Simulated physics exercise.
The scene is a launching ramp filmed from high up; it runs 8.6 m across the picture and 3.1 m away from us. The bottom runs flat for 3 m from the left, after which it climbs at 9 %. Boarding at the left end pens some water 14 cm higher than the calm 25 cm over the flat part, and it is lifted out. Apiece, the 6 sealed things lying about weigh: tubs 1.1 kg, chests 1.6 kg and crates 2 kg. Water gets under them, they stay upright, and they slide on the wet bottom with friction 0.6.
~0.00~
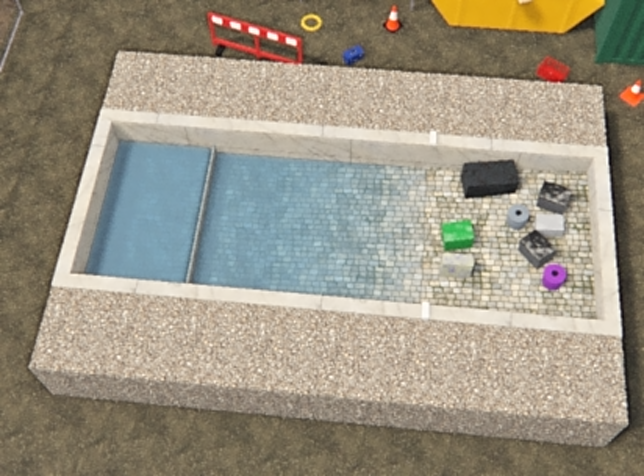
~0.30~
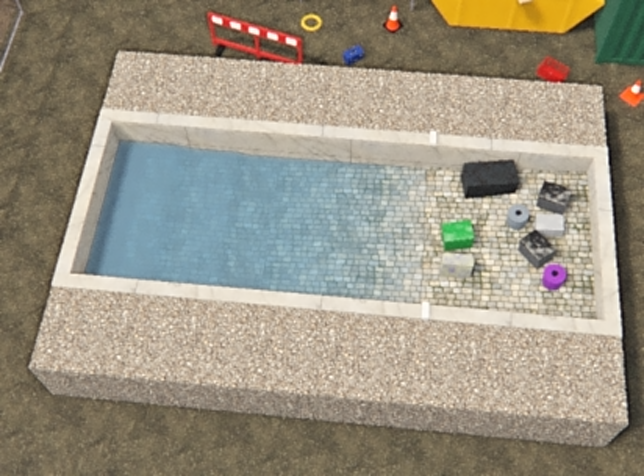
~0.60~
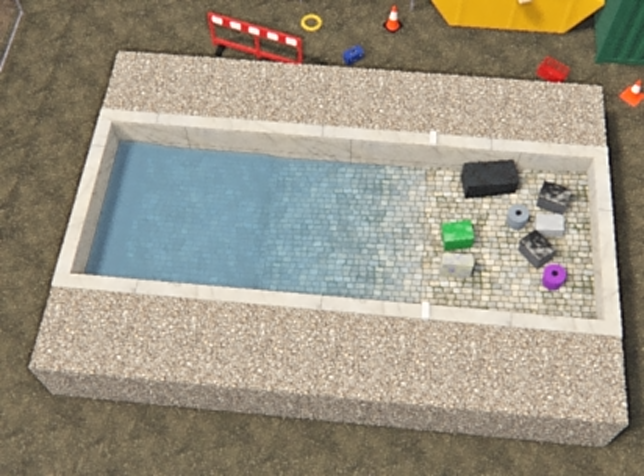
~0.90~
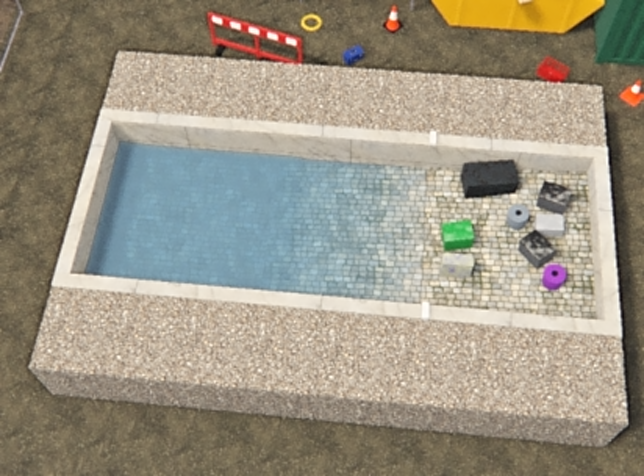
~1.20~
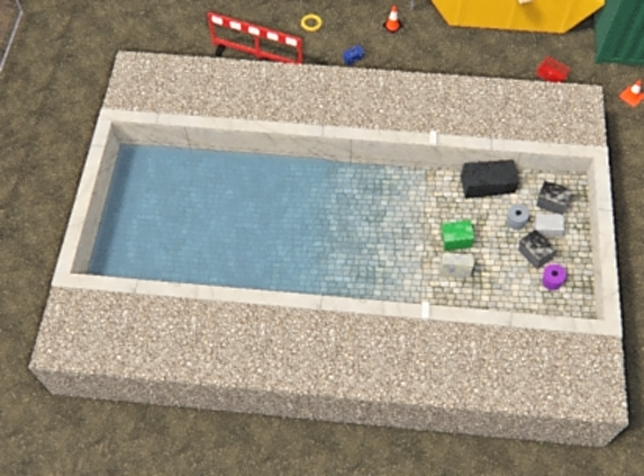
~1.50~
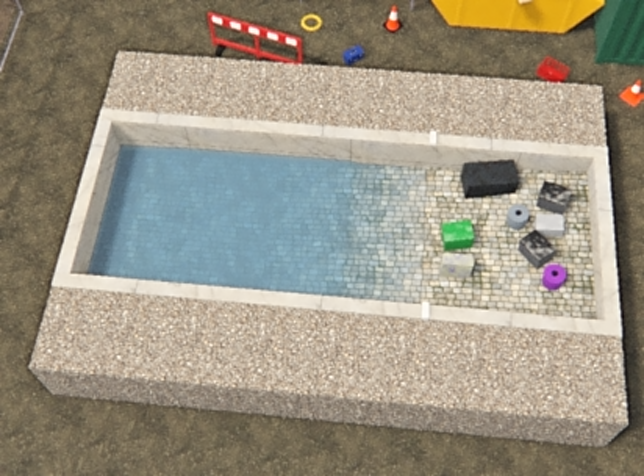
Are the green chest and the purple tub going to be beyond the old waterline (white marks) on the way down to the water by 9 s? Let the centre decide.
My prediction: The green chest gets there; the purple tub doesn't get there.
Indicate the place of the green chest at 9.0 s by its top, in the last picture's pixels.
Roughly at (334, 223) in the last picture.
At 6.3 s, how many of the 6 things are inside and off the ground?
Count at that moment: 3.
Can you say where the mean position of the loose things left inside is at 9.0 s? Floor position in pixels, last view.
I'd say about (451, 229) in the last view.
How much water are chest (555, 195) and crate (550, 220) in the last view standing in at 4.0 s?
0 and 0 cm.
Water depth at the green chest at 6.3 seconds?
Roughly 4 cm.
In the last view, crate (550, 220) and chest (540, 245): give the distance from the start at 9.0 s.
0 cm, 250 cm.
After 2.1 s the green chest is near (460, 231), 0.0 m from its start, aground; the purple tub is near (556, 274), 0.0 m from its start, aground; 0 of 6 are over the mark; 0 afloat.
After 4.0 s the green chest is near (487, 232), 0.5 m from its start, afloat; the purple tub is near (556, 274), 0.0 m from its start, aground; 0 of 6 are over the mark; 1 afloat.
After 6.3 s the green chest is near (459, 239), 0.2 m from its start, afloat; the purple tub is near (556, 274), 0.0 m from its start, aground; 0 of 6 are over the mark; 3 afloat.
After 9.0 s the green chest is near (334, 223), 2.1 m from its start, afloat; the purple tub is near (556, 274), 0.0 m from its start, aground; 3 of 6 are over the mark; 3 afloat.
